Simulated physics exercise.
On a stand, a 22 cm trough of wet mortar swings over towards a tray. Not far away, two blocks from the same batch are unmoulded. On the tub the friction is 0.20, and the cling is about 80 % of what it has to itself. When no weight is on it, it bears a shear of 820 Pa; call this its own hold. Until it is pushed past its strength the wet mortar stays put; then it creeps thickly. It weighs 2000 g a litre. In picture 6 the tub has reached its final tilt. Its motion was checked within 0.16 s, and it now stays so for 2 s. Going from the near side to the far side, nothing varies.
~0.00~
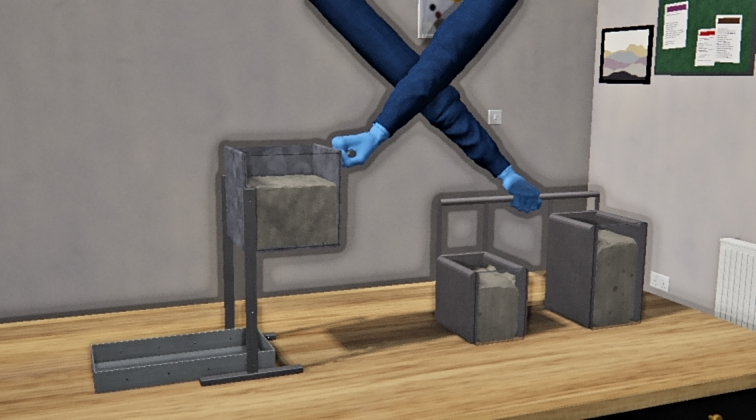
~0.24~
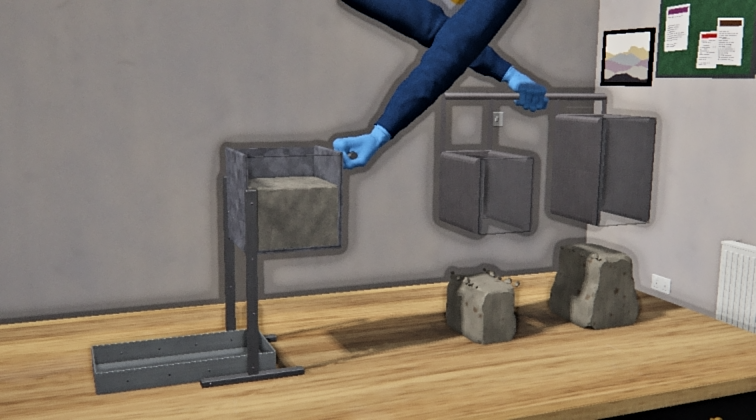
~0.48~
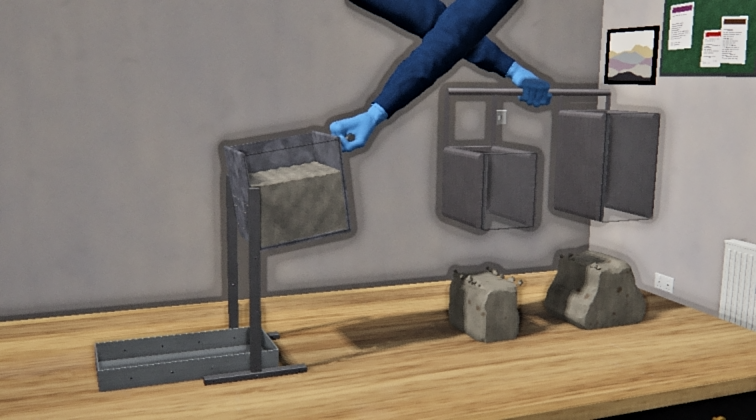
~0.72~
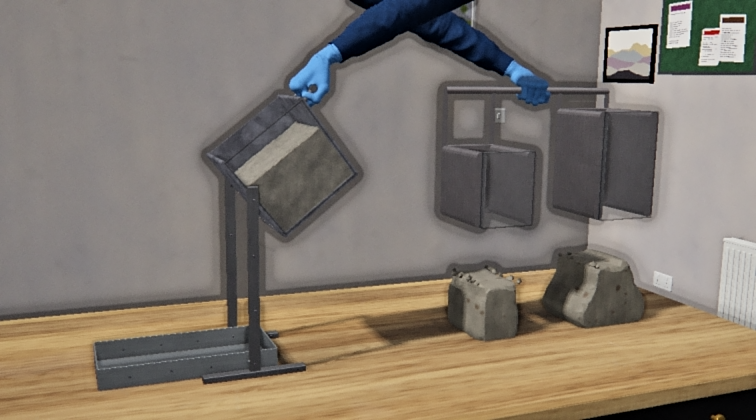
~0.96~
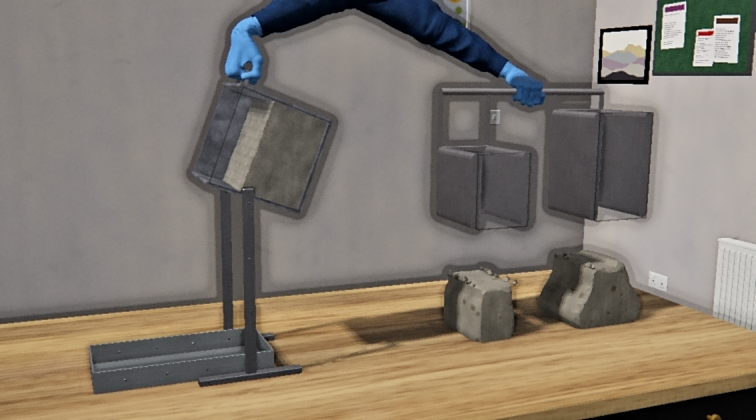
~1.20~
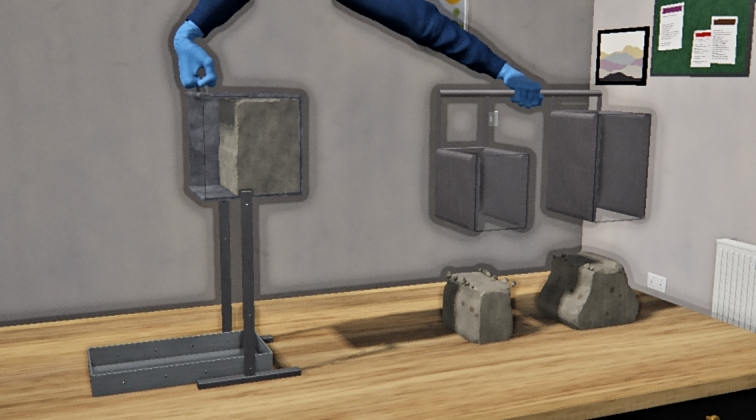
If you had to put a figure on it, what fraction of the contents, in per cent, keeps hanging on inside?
The fraction that keeps hanging on inside is around 100 per cent.
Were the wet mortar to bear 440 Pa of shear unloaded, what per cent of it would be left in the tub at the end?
Around 65 per cent.
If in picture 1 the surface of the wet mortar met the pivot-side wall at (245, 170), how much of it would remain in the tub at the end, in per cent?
I'd say close to 65 % stays in the tub.
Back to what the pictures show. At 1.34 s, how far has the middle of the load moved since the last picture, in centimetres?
Around 1 cm.
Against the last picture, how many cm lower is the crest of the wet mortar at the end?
About 4 cm.
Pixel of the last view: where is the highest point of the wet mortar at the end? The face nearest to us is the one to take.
Highest point: Approx. (265, 119).
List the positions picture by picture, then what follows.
Handle-side rim at (338, 152), tilt 0 degrees; crest of the wet mortar at (254, 187); block heights 16 cm, 25 cm (left to right), in the first picture.
Handle-side rim at (340, 154), tilt 0 degrees; crest of the wet mortar at (255, 189); block heights 16 cm, 21 cm (left to right), in the second picture.
Handle-side rim at (337, 139), tilt 8 degrees; crest of the wet mortar at (334, 172); block heights 16 cm, 18 cm (left to right), in the third picture.
Handle-side rim at (300, 100), tilt 38 degrees; crest of the wet mortar at (315, 130); block heights 16 cm, 18 cm (left to right), in the fourth picture.
Handle-side rim at (242, 88), tilt 69 degrees; crest of the wet mortar at (272, 104); block heights 16 cm, 18 cm (left to right), in the fifth picture.
Handle-side rim at (202, 98), tilt 90 degrees; crest of the wet mortar at (288, 101); block heights 16 cm, 18 cm (left to right), in the sixth picture.
After 1.34 s, the tub is at 90 degrees and holds 100 %.
After 1.51 s, the tub is at 90 degrees and holds 100 %.
After 1.68 s, the tub is at 90 degrees and holds 100 %.
After 1.85 s, the tub is at 90 degrees and holds 100 %.
After 3.20 s, the tub is at 90 degrees and holds 100 %.
